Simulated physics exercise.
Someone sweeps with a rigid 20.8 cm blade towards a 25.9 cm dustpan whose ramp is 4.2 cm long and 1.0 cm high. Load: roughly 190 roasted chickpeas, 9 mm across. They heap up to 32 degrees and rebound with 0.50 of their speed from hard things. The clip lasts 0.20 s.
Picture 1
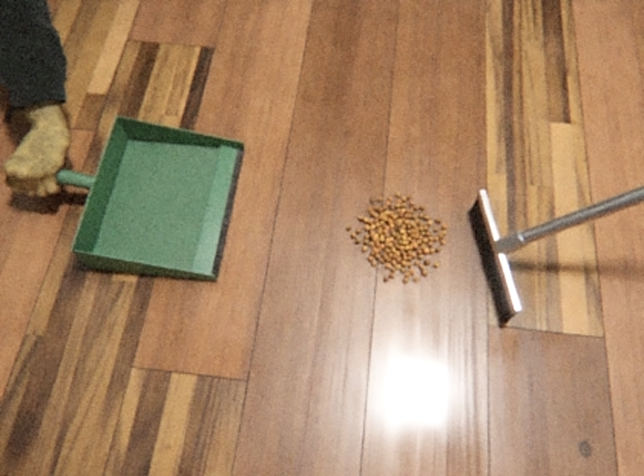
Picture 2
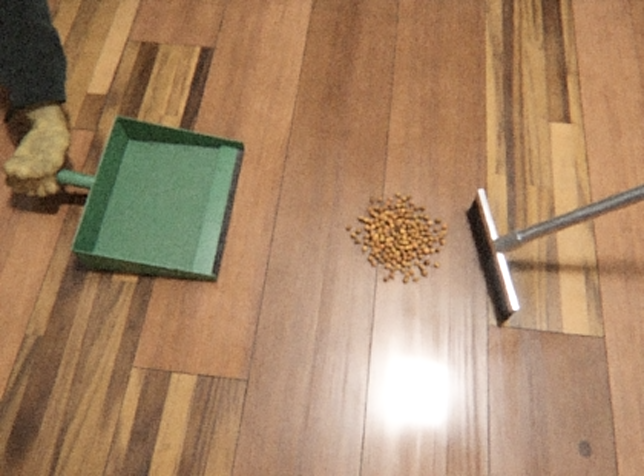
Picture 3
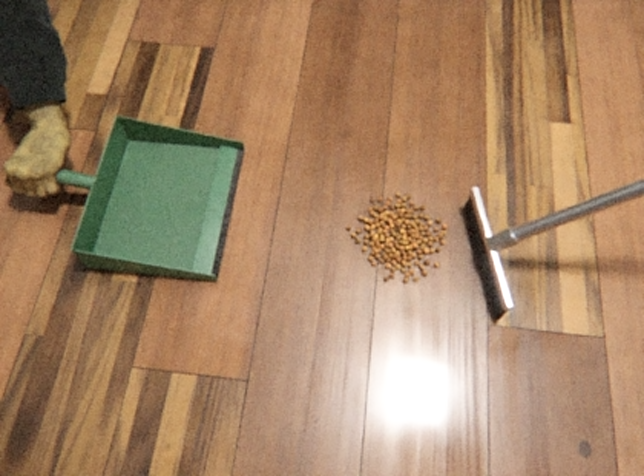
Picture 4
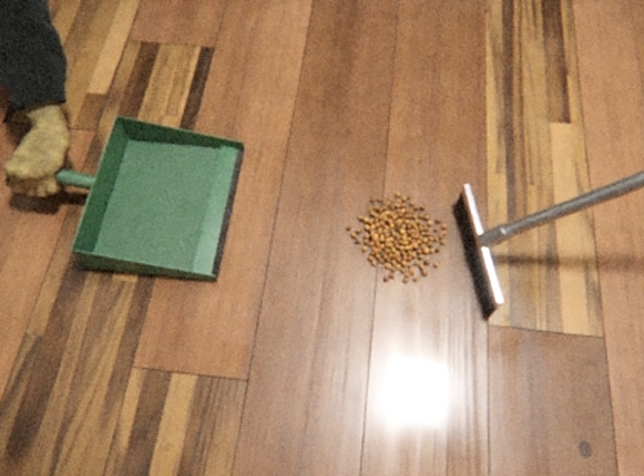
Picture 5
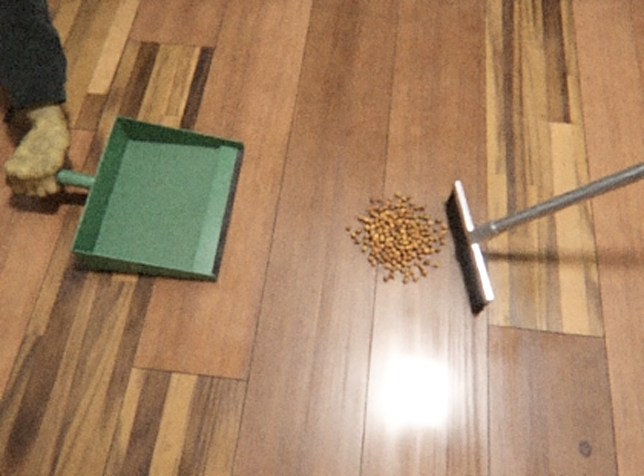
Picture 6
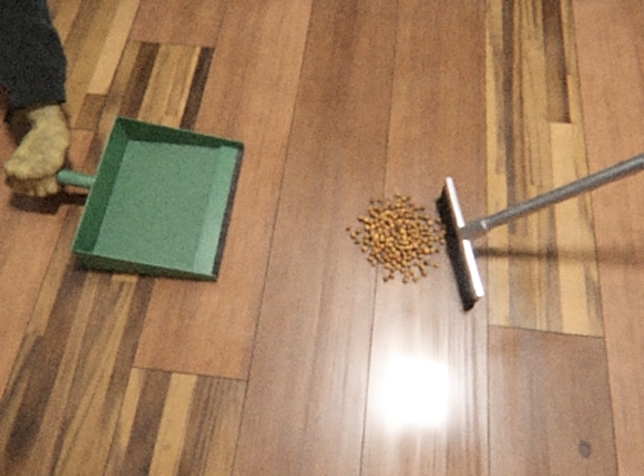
A gloved hand holds a green dustpan still while a blade slides left to roasted chickpeas.
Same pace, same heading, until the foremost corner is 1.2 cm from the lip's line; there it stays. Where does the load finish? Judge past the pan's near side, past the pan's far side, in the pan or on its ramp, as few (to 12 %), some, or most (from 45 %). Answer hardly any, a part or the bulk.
Near side hardly any, far side hardly any, pan hardly any.
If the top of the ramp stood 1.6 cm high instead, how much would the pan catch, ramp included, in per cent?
Then about 0 per cent.
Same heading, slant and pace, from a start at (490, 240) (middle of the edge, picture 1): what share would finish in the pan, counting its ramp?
Some 0 per cent.
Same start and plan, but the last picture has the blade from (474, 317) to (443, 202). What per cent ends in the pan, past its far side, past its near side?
Pan 10, far 0, near 35.
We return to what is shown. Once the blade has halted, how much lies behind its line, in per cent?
Some 35 per cent.
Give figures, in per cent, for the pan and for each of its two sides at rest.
Near side 0, far side 5, pan 0.
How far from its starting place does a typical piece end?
Roughly 24 cm.
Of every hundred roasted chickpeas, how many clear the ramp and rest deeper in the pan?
Roughly 0 per cent.
Then, 0.45 s after the last picture, middle of the blade 22 cm from the lip; 0 % over the lip, far side 0 %, near side 0 %.
Then, 0.76 s after the last picture, middle of the blade 11 cm from the lip; 0 % over the lip, far side 0 %, near side 0 %.
Then, 1.16 s after the last picture, middle of the blade 4 cm from the lip; 0 % over the lip, far side 5 %, near side 0 %.
In the end, near side 0 %, far side 5 %, pan 0 %, in front of the lip or behind the blade 95 %.
